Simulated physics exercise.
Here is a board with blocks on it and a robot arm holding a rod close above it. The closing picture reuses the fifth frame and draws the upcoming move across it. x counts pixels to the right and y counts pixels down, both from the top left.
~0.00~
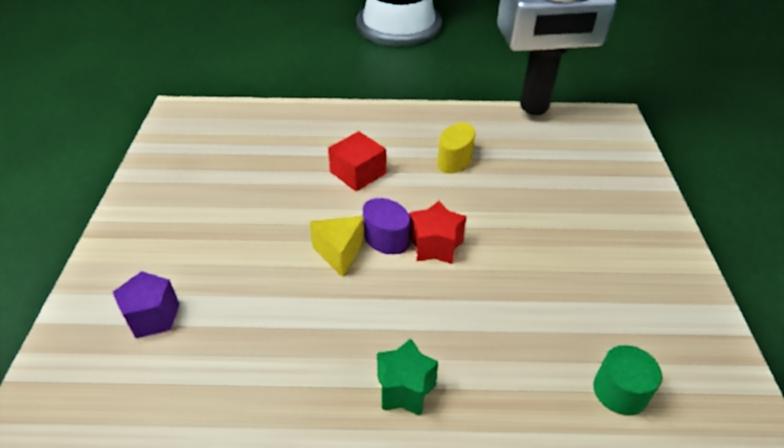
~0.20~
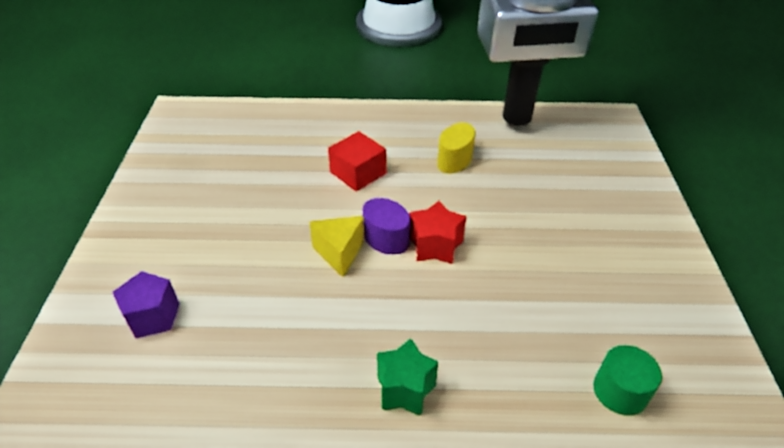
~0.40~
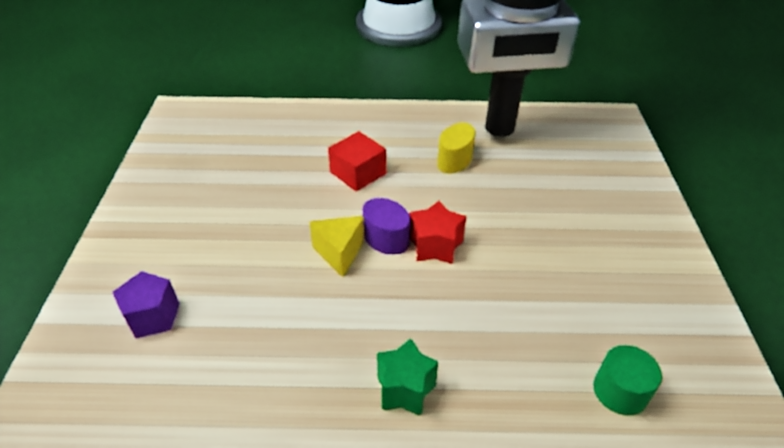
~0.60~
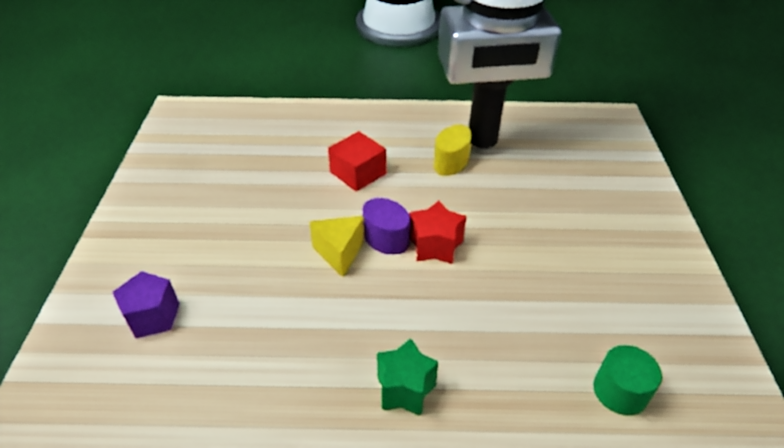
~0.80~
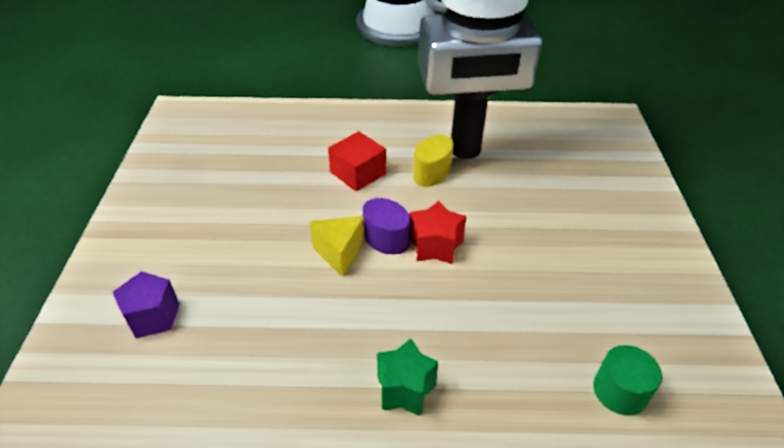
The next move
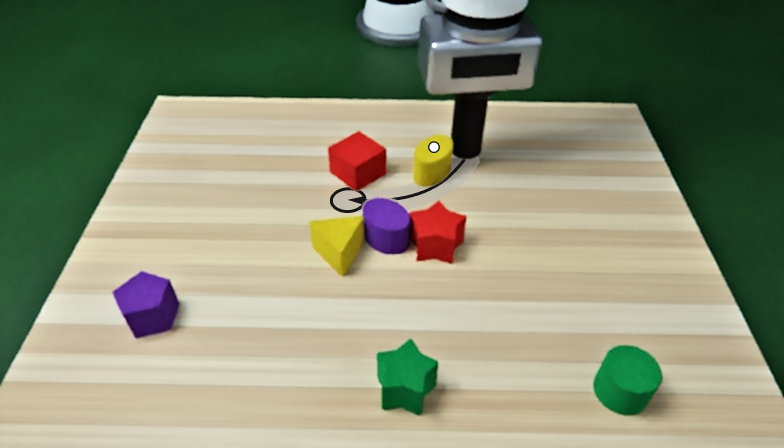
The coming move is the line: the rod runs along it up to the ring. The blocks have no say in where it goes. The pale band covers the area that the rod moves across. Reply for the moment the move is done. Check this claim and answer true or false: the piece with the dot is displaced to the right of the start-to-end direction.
The statement is correct.
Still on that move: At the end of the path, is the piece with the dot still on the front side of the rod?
In short: Yes.
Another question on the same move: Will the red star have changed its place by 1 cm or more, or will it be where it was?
Undisturbed, or as good as.
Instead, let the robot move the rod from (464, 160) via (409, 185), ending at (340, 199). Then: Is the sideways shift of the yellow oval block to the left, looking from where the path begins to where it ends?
That would be a yes.
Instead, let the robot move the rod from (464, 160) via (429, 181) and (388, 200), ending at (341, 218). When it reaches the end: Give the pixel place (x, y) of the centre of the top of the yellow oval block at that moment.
Its top centre is at about (295, 203).
Drawn move, from (464, 160) through (439, 184) and (397, 199) to (348, 200); the dot is on the yellow oval block.
What follows on the original path. One third of the way, rod (439, 174); yellow oval block (399, 164), turned 30° clockwise.
Two thirds of the way, rod (397, 188); yellow oval block (353, 176), turned 40° clockwise.
At the end, rod (348, 189); red square block (352, 147), turned 20° clockwise; purple oval block still; yellow oval block (302, 179), turned 35° clockwise; red star still.
